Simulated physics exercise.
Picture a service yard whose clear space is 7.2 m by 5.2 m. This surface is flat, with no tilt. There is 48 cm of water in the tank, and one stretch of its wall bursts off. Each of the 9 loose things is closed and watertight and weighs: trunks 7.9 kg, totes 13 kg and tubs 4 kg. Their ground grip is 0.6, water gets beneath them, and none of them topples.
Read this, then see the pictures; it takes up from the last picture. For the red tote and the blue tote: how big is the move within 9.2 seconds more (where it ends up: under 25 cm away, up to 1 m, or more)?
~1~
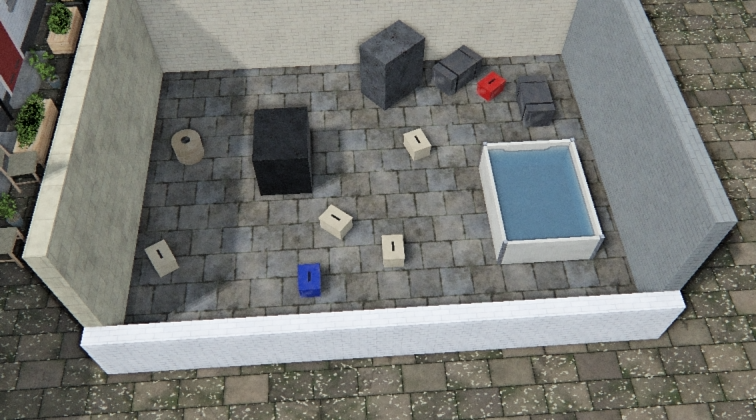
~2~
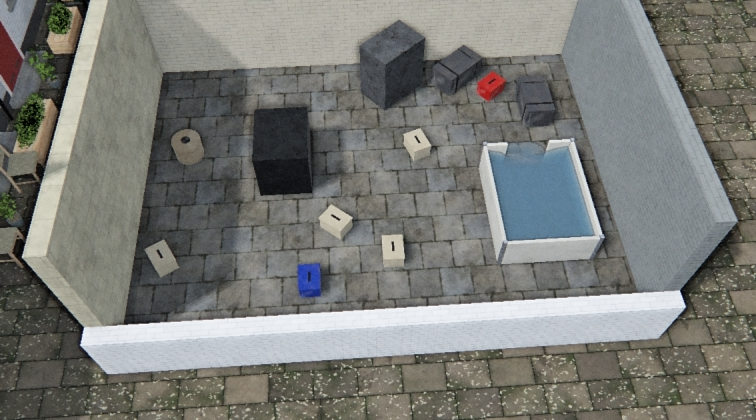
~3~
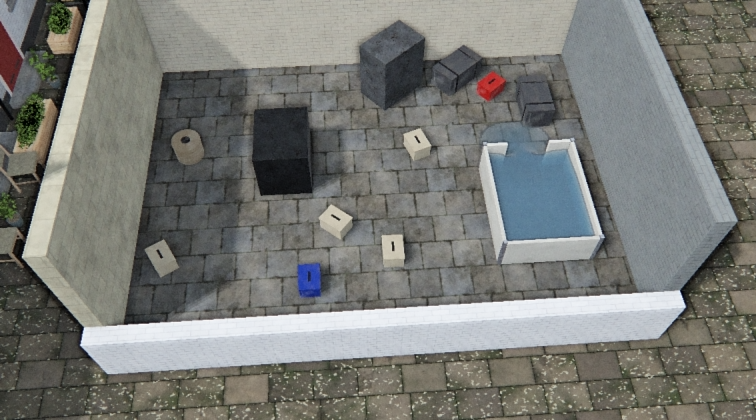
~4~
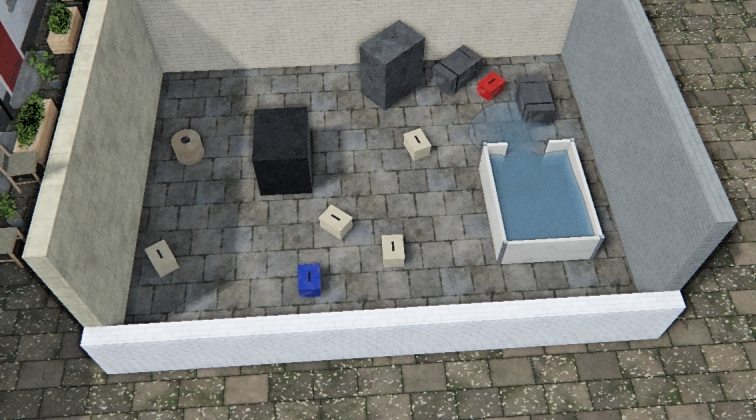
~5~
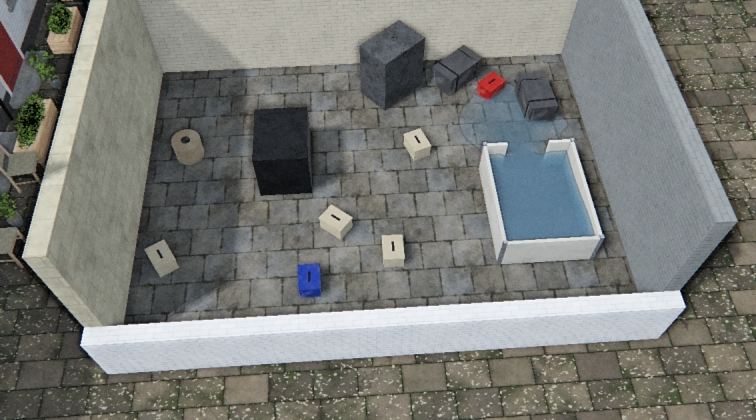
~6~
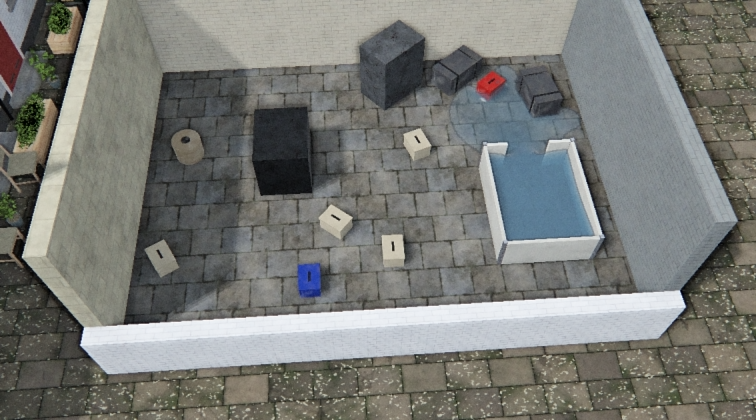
First the red tote: It ends up somewhat displaced; then the blue tote: It stays about where it started.
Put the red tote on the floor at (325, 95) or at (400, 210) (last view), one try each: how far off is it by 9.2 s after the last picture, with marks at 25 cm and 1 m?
Well, the first time it keeps still, and the second time it keeps still.
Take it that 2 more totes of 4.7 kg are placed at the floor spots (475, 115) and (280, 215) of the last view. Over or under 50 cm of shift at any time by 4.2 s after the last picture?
In that order: Past it, under.
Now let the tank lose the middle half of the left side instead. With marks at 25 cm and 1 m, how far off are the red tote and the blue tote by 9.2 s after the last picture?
Red tote: Essentially stationary; blue tote: Essentially stationary.
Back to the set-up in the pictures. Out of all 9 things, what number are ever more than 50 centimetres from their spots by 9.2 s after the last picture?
That comes to 2.
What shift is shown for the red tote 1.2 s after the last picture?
60 cm or so by then.
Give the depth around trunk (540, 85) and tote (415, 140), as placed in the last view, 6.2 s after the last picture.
10 and 3 cm.
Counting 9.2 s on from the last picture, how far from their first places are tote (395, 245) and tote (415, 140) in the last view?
Respectively: 0 cm / 0 cm.
Then, 1.2 s after the last picture the red tote is near (468, 57), 0.7 m from its start, afloat; the blue tote is near (309, 277), 0.0 m from its start, aground; 3 afloat.
Then, 3.8 s after the last picture the red tote is near (469, 59), 0.6 m from its start, afloat; the blue tote is near (309, 277), 0.0 m from its start, aground; 3 afloat.
Then, 6.2 s after the last picture the red tote is near (479, 58), 0.6 m from its start, aground; the blue tote is near (309, 277), 0.0 m from its start, aground; 2 afloat.
Then, 9.2 s after the last picture the red tote is near (479, 58), 0.6 m from its start, aground; the blue tote is near (309, 277), 0.0 m from its start, aground; 2 afloat.
